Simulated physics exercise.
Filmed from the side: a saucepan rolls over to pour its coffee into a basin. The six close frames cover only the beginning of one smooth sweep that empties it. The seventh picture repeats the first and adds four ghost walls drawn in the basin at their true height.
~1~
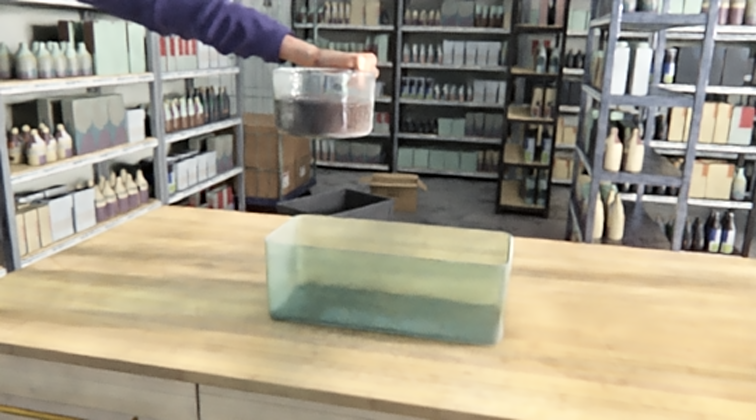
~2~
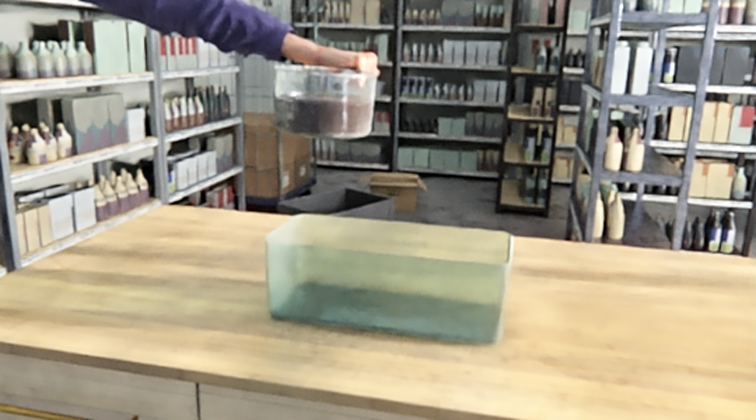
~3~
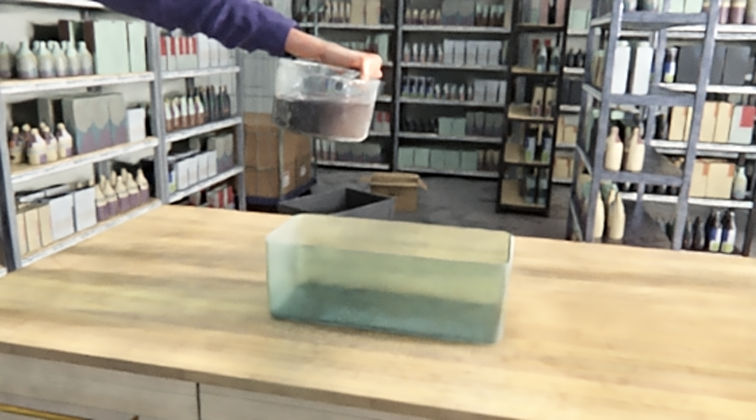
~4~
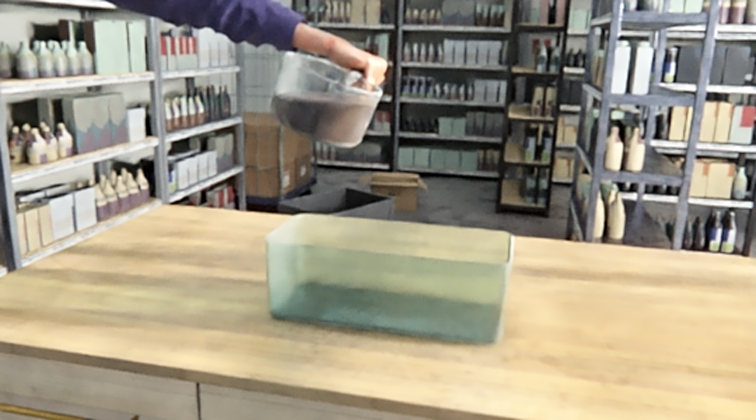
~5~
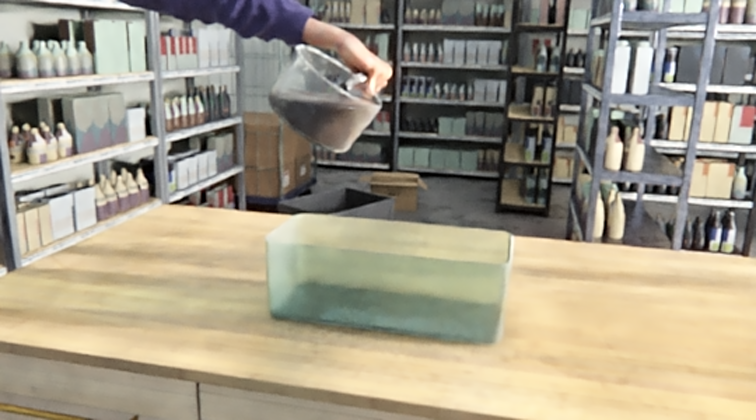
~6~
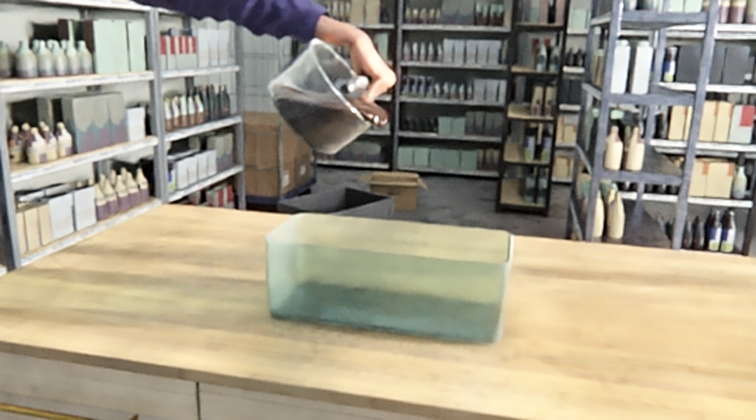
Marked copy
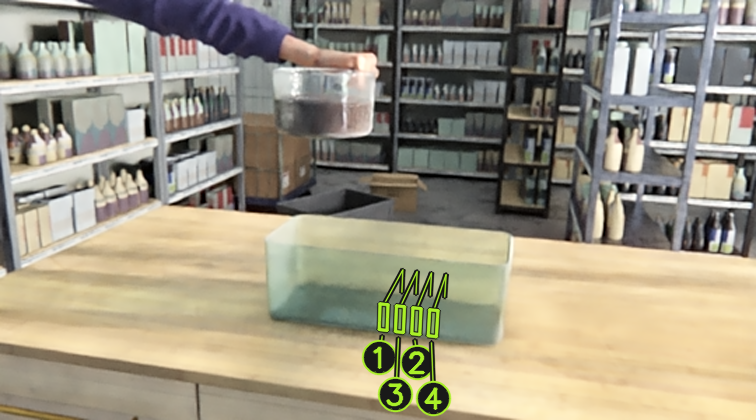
In a storeroom lined with shelves, a hand held a clear pan of dark coffee above a glass basin on a wooden table, then tilted it steeply until coffee reached over the lip.
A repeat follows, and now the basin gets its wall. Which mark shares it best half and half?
3 works best here.
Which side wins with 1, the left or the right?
The right side.
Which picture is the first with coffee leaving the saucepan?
Picture 6.
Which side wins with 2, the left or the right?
The left side.
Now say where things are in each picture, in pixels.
The first frame shows upright, lip at (371, 73); basin from (269, 315) to (501, 344); nothing has left yet.
The second frame shows tipped about 2°, lip at (373, 74); nothing has left yet.
The third frame shows tipped about 9°, lip at (376, 81); nothing has left yet.
The fourth frame shows tipped about 21°, lip at (378, 92); nothing has left yet.
The fifth frame shows tipped about 35°, lip at (379, 106); nothing has left yet.
The sixth frame shows tipped about 50°, lip at (375, 120); coffee is over the lip, down to (380, 124).
In lime, 1 at (382, 336); 2 at (414, 340); 3 at (398, 338); 4 at (431, 342).
With 1, about 19 % ends left of the wall and 80 % right of it.
With 2, about 80 % ends left of the wall and 16 % right of it; 4 % is lost outside.
With 3, about 54 % ends left of the wall and 44 % right of it.
With 4, about 92 % ends left of the wall and 5 % right of it; 3 % is lost outside.
